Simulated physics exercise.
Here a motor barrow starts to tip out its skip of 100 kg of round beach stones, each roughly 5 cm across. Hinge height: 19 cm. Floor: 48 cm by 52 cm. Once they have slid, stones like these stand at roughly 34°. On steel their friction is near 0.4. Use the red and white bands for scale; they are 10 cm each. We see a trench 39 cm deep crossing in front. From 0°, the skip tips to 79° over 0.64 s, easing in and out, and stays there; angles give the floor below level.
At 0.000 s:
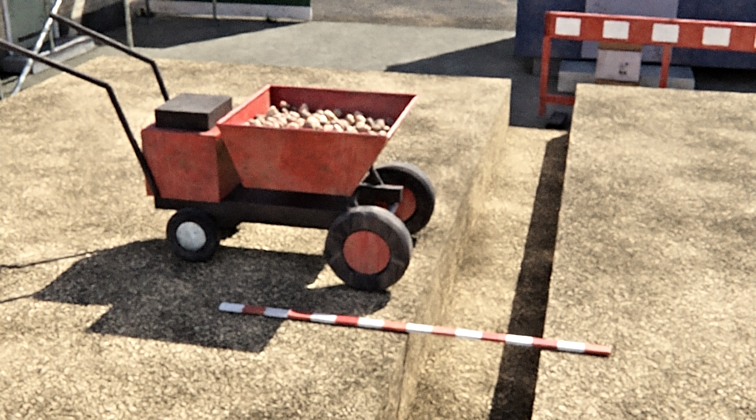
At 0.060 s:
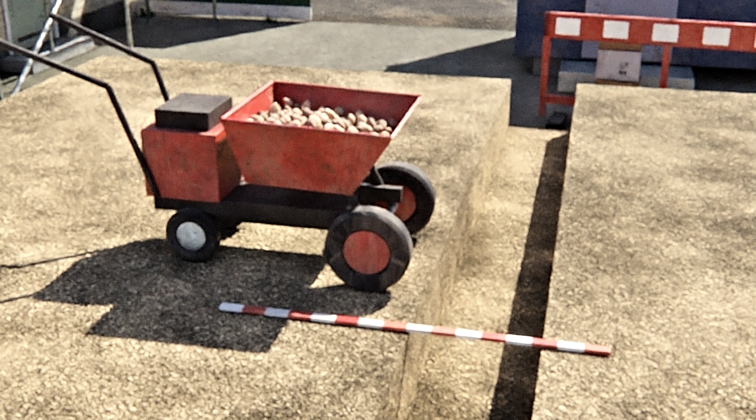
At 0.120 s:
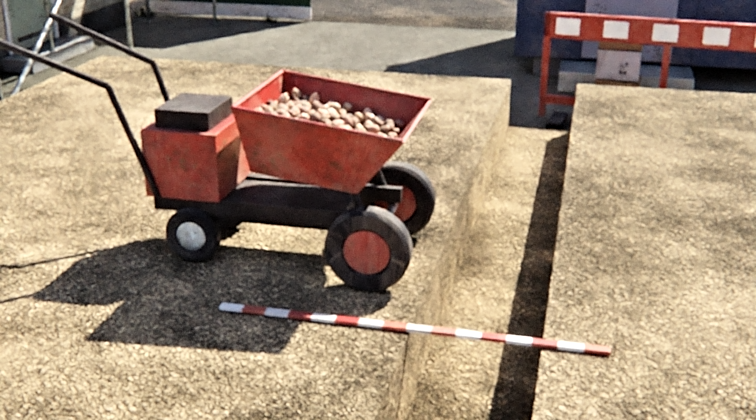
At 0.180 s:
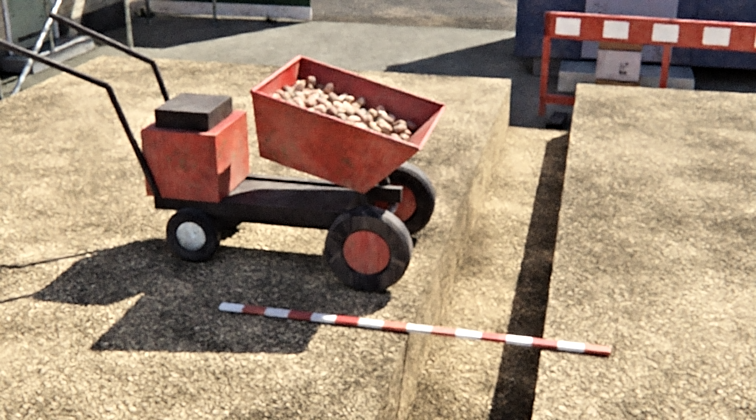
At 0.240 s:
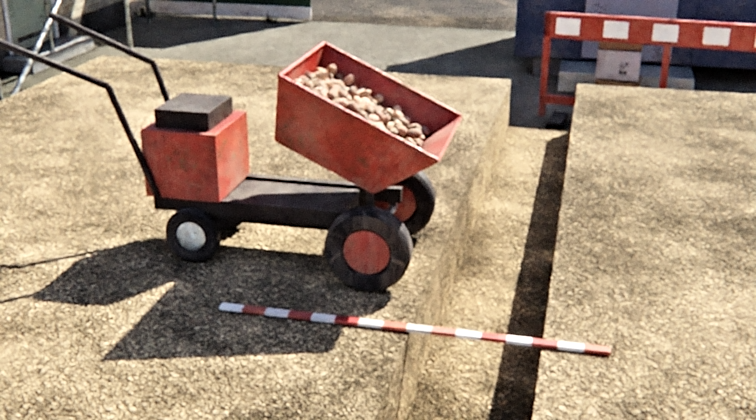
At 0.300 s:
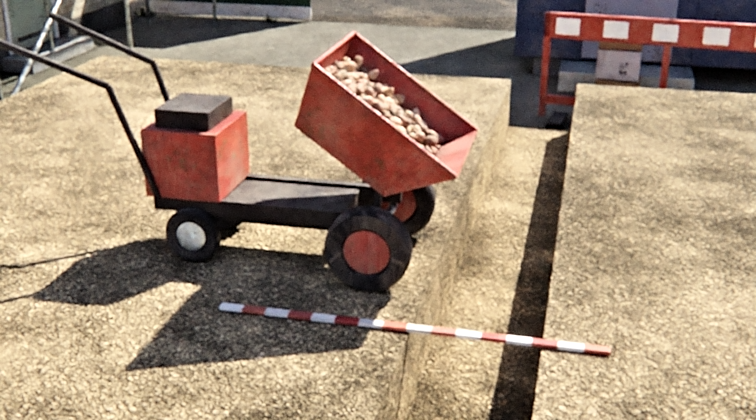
At first, a red skip full of round stones sits level on a black-wheeled barrow beside a trench, a red-and-white striped pole lying in front. The skip then tilts toward the right, its left end rising steadily until it slopes steeply, stones still inside, while the barrow stays in place.
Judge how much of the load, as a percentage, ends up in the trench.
Around 45 %.
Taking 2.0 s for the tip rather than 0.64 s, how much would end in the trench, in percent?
That works out at about 75 in a hundred.
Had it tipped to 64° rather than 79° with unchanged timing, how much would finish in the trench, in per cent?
It would be close to 45 percent.
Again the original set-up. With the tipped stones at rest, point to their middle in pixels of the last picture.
At about pixel (572, 279) in the last view.
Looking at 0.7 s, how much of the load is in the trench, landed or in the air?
Around 25 per cent of it, at that instant.
After 0.5 s the floor is at 67°; 100 % in the skip; the foremost stones are at (478, 200).
After 0.7 s the floor is at 79°; 54 % in the skip, 24 % in the trench, 22 % past the trench; the foremost stones are at (589, 281).
After 1.1 s the floor is at 79°; 5 % in the skip, 39 % in the trench, 56 % past the trench; the foremost stones are past the picture's edge.
After 3.0 s the floor is at 79°; 0 % in the skip, 45 % in the trench, 55 % past the trench; the foremost stones are past the picture's edge.
